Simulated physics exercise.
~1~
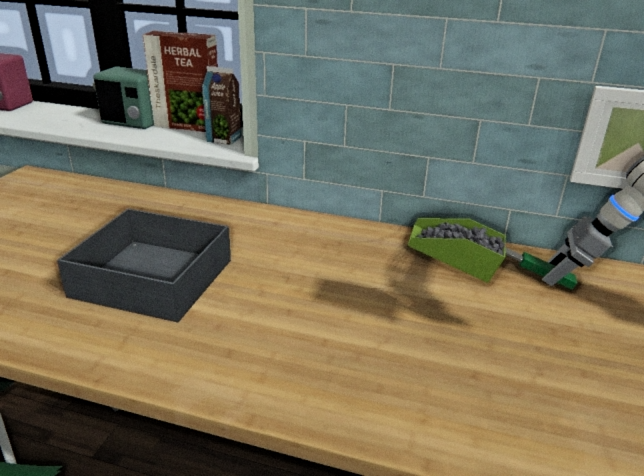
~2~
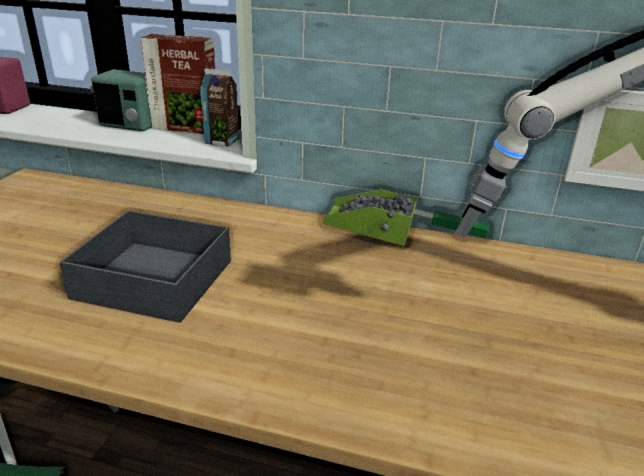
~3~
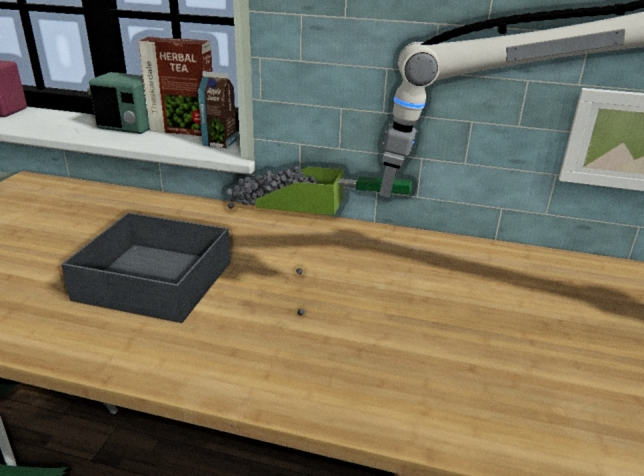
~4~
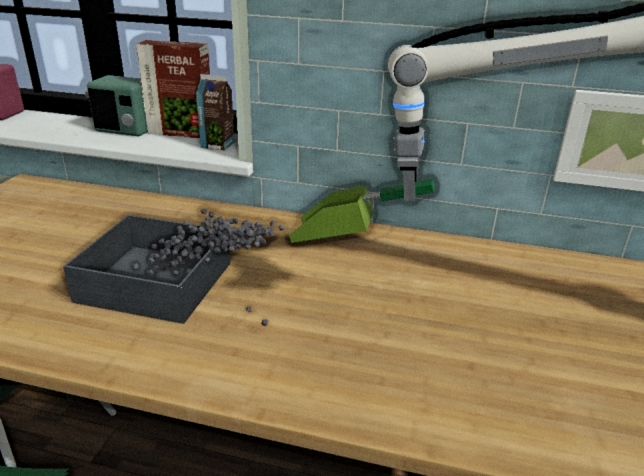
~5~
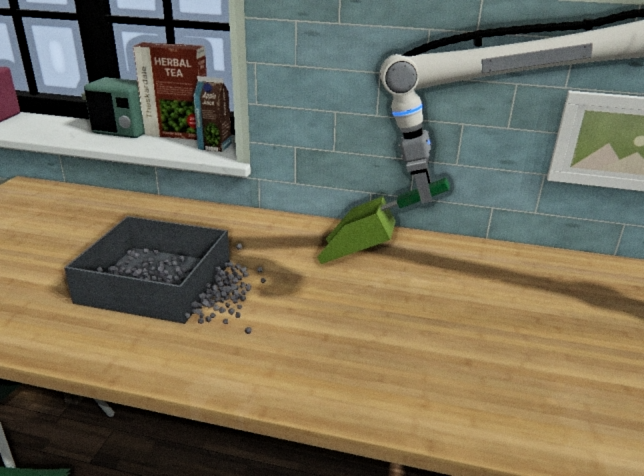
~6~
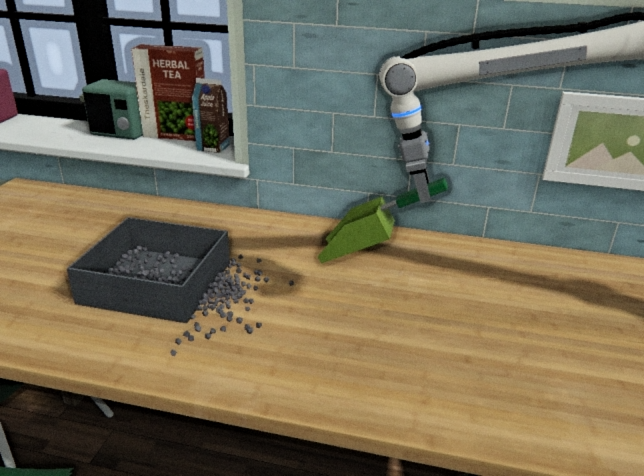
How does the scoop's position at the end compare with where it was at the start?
At the end the scoop is further left and slightly higher in the view than at the start, so it is nearer to the dark bin.
